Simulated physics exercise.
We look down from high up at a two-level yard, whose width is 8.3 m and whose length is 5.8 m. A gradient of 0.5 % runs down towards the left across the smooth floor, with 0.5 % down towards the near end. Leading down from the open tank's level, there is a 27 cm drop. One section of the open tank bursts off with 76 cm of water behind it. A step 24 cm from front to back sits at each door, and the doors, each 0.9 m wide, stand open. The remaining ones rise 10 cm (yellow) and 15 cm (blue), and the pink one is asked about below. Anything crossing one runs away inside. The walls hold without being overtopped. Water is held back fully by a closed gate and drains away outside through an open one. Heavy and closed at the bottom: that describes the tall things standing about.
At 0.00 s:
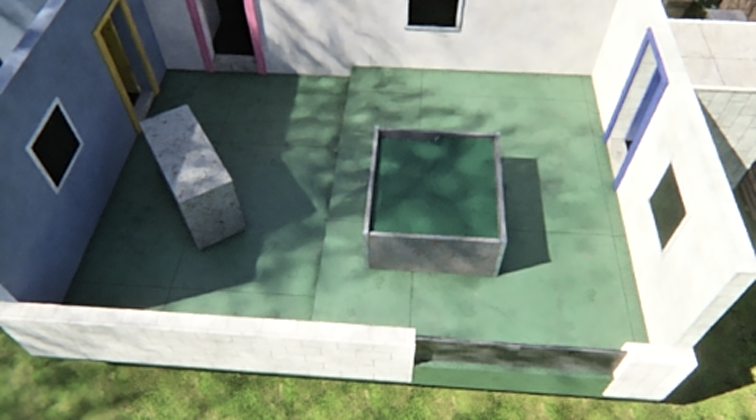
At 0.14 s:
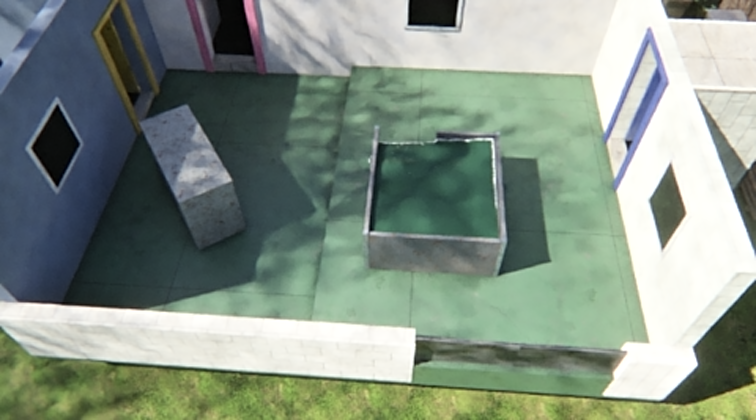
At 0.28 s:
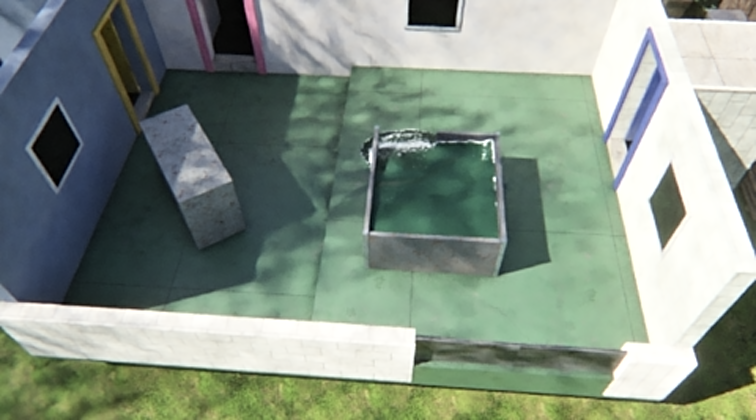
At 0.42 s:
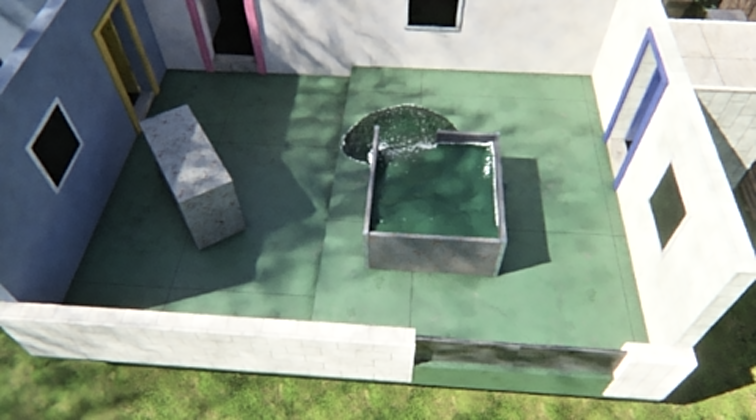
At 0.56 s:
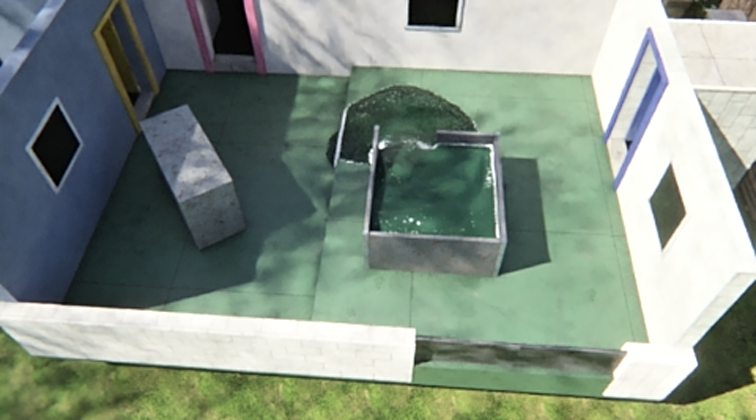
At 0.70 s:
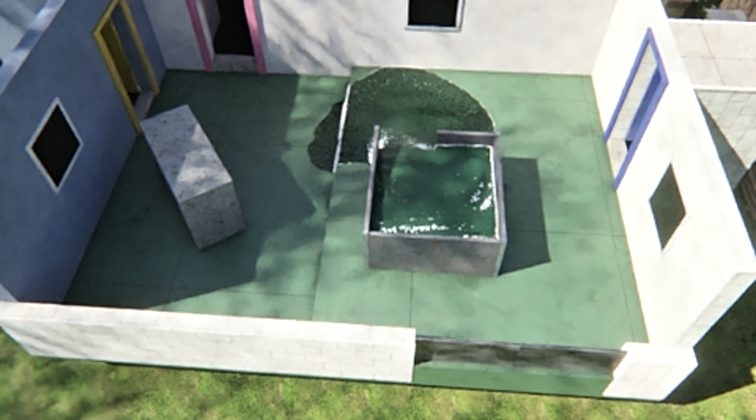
At the start, a square open tank of still, dark green water stands in a walled yard beside a pale block. Part of its far side breaks away and water pours through the gap. A dark, rippling sheet then spreads over the green floor behind and left of the tank.
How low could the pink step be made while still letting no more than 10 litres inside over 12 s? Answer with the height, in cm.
About 7.5 cm.
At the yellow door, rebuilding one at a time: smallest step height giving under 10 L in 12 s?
Yellow: Roughly 19 cm.
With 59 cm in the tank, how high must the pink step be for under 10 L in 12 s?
Some 5.5 cm.
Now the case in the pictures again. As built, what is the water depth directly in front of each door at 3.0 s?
Lab note, cm: Yellow 20; blue 2; pink 10.
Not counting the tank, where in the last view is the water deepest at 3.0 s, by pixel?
Around (176, 70).
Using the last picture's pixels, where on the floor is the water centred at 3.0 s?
Approximately (394, 142).
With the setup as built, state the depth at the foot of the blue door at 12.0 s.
Some 3.0 centimetres.
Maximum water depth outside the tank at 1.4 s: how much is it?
I'd estimate roughly 38 cm.
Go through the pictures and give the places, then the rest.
The open tank at (435, 184) is whole and still, 76 cm deep; the pink door at (226, 29) is dry, in the first picture.
The gap is on the far side, the front 0.3 m out at a hidden place; the back of the open tank holds 76 cm, in the second picture.
Water pours out on the far side and has run 0.8 m, to a hidden place; about 12 cm deep outside, 76 cm at the back, in the third picture.
Water pours out on the far side and has run 1.4 m, to (398, 109); about 8 cm deep outside, 76 cm at the back, in the fourth picture.
The front is at (394, 89), 2.0 m from the gap on the far side; 3.6 m2 of floor is wet, 72 cm left at the back, in the fifth picture.
Water pours out on the far side and has run 2.6 m, to (389, 68); about 4 cm deep outside, 64 cm at the back; the pink door at (226, 29), 4.3 m from the gap, is still 2.3 m from the nearest water, in the sixth picture.
After 1.4 s water covers 20 % of the floor, deepest (38 cm) near (394, 158); it has not reached the pink door.
After 3.0 s water covers 35 % of the floor, deepest (32 cm) near (176, 70); 10 cm at the pink door, 0 litres in over its 22 cm step.
After 12.0 s water covers 95 % of the floor, deepest (15 cm) near (162, 340); 6 cm at the pink door, 0 litres in over its 22 cm step.
At the pink door as built, the water arrived by 1.7 s and peaked near 13 cm at 2.2 s.
With a step of 6 cm, 20 litres would have come in within the 12 s; with 8.5 cm, 5 litres. So under 10 litres takes about 7.5 cm.
